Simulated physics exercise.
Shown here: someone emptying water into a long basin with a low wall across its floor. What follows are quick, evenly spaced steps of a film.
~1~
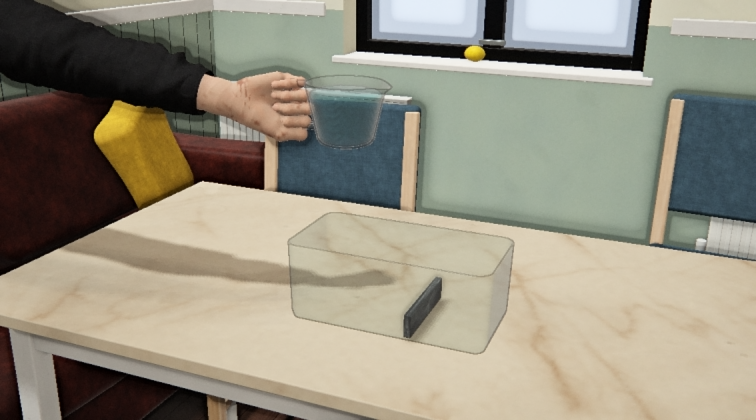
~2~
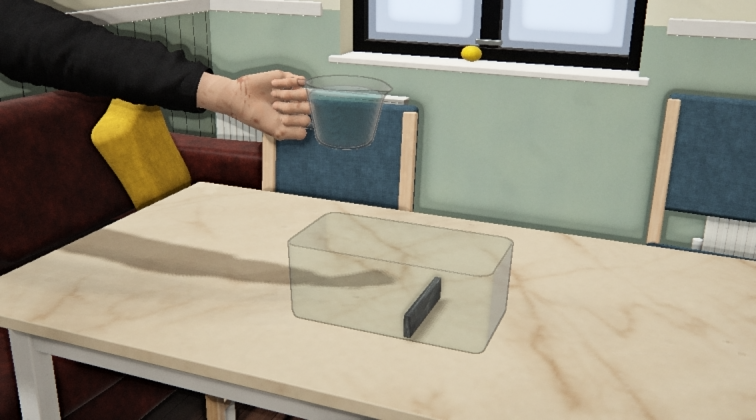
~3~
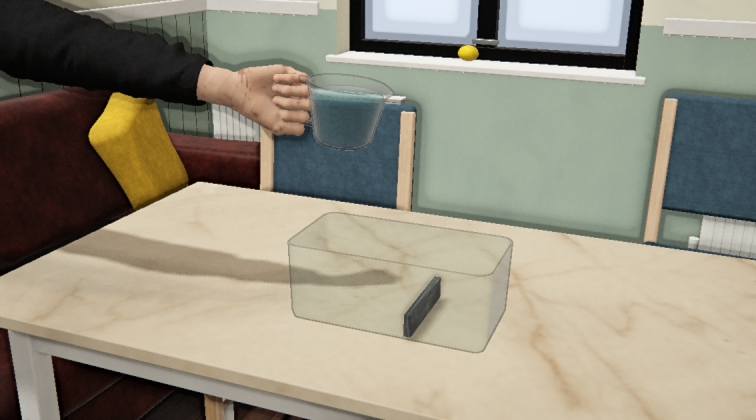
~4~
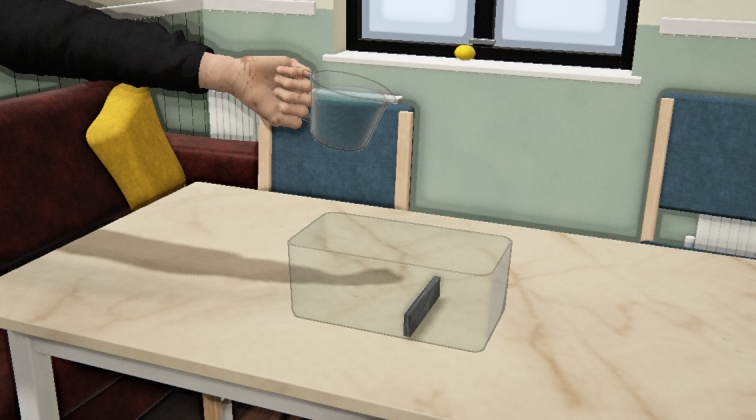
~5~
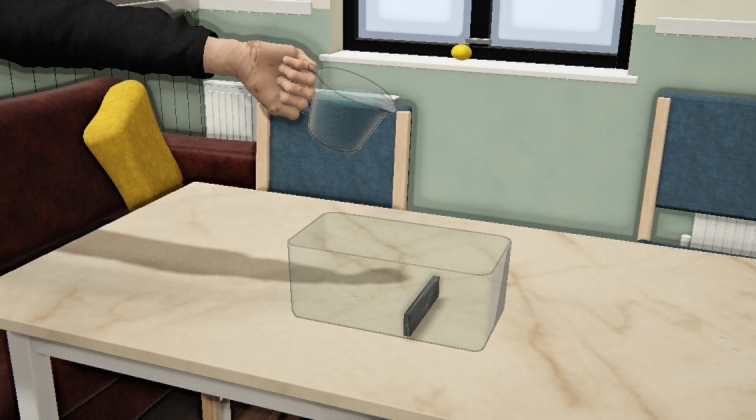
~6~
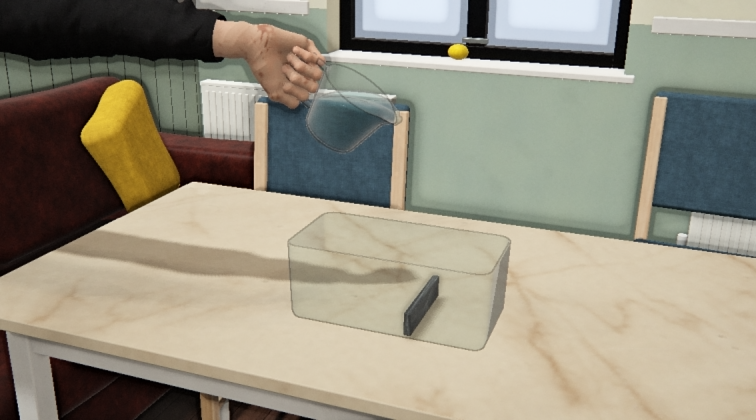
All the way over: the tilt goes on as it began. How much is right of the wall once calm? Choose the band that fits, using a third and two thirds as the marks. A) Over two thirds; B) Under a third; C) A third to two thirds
Answer: C.
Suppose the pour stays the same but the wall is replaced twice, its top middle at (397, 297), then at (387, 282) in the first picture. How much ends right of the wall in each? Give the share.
The first position gives around 75 percent, the second around 90 percent.
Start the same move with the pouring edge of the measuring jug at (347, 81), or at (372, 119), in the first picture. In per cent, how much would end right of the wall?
The first gives 10 %, the second 10 %.
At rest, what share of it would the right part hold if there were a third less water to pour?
Near 20 in a hundred.
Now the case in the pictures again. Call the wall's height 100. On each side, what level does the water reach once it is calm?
Left part: 30 per cent; right part: 40.
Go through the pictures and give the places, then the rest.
In the first frame, it leans 0°; its right rim is at (391, 87); the water meets the walls at (314, 88) and (383, 95); the long basin's rim runs from (308, 227) to (504, 259); the wall's top is at (424, 296).
In the second frame, it leans 2°; its right rim is at (392, 89); the water meets the walls at (314, 89) and (383, 96).
In the third frame, it leans 6°; its right rim is at (394, 94); the water meets the walls at (316, 87) and (384, 97).
In the fourth frame, it leans 14°; its right rim is at (396, 101); the water meets the walls at (318, 88) and (387, 100).
In the fifth frame, it leans 24°; its right rim is at (397, 111); the water meets the walls at (320, 92) and (394, 105).
In the sixth frame, it leans 35°; its right rim is at (397, 123); the water meets the walls at (320, 96) and (395, 115); 4 per cent is over the edge.
A moment on, the measuring jug is tipped right over and 27 per cent is still to pour, 2 is left of the wall and 26 right of it.
Next, the measuring jug is tipped right over and 1 per cent is still to pour, 47 is left of the wall and 44 right of it.
Then the measuring jug is tipped right over and 0 per cent is still to pour, 53 is left of the wall and 42 right of it.
Later the measuring jug is tipped right over and 0 per cent is still to pour, 54 is left of the wall and 43 right of it.
Finally, 54 per cent lies left of the wall, 43 right of it and 3 outside.
